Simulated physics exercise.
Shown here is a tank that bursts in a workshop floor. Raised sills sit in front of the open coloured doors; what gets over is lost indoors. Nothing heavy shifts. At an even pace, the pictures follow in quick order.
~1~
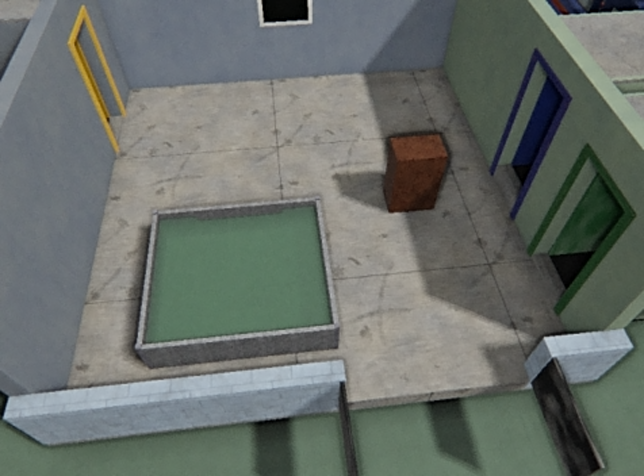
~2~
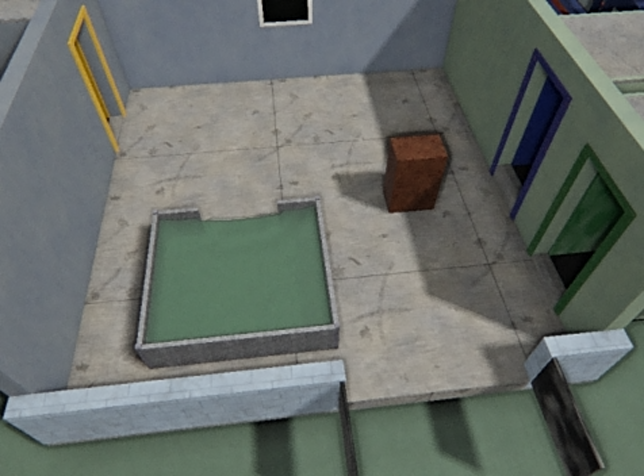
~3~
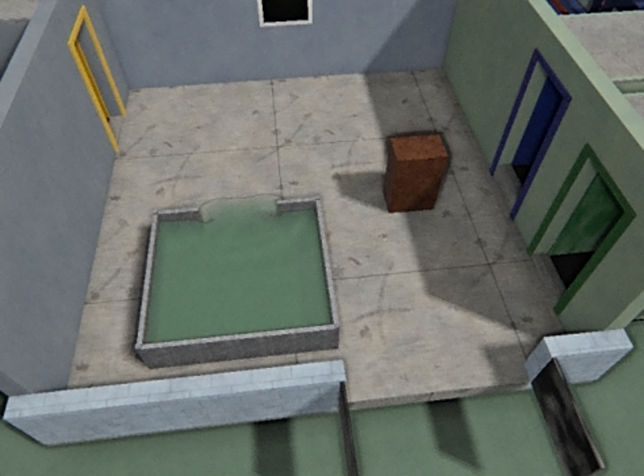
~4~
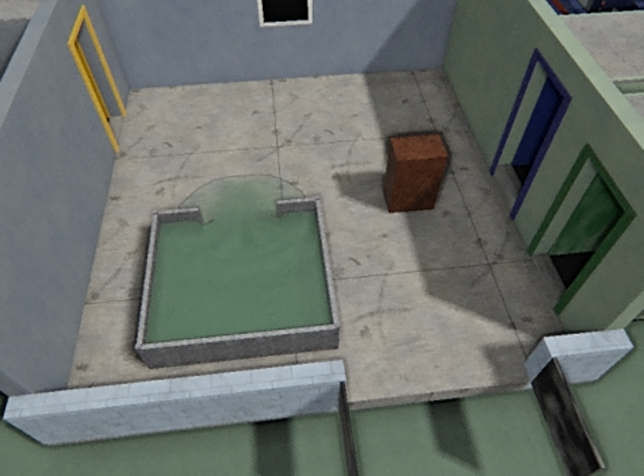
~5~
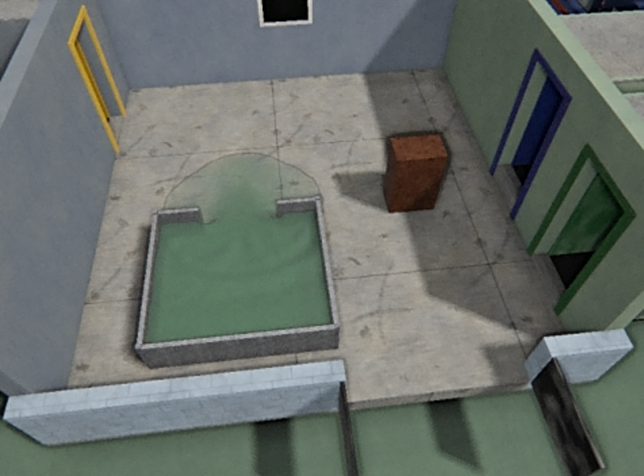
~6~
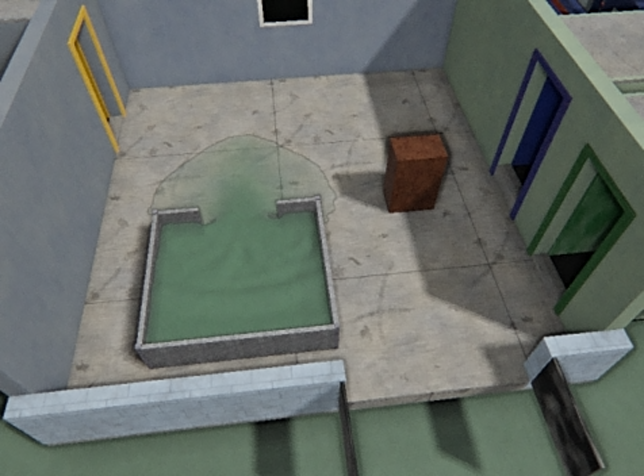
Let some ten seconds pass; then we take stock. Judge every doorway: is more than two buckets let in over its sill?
In order: I expect the green door to stop at two buckets or less; I expect the yellow door to go past two buckets; I expect the blue door to stop at two buckets or less.
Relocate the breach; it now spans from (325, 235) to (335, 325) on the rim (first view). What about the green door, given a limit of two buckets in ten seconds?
Outcome - green: Above threshold.
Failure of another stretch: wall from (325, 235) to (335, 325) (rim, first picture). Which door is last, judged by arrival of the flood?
It would be the one in yellow.
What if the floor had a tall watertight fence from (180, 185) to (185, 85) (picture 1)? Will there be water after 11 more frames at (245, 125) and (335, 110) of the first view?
Result by location - first soaked, second soaked.
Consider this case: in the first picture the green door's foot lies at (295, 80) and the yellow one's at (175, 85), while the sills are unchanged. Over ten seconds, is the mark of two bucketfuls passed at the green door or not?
Green: Exceeds the limit.
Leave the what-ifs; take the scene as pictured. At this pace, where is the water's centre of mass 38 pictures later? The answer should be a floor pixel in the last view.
Centre point: Around (268, 168).
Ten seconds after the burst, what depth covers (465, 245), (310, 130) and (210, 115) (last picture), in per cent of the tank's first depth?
Approx. values, in order: 8 %, 12 %, 12 %.
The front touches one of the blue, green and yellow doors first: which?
Answer: The door marked yellow.
A moment on, water covers 25 % of the floor; the green door not reached, the yellow door not reached, the blue door not reached.
Next, water covers 40 % of the floor; the green door not reached, the yellow door wet at the sill, nothing in, the blue door not reached.
Then, water covers 50 % of the floor; the green door not reached, the yellow door under two buckets in, the blue door not reached.
Later, water covers 60 % of the floor; the green door not reached, the yellow door over two buckets in, the blue door wet at the sill, nothing in.
In the end, water covers 85 % of the floor; the green door wet at the sill, nothing in, the yellow door over two buckets in, the blue door wet at the sill, nothing in.
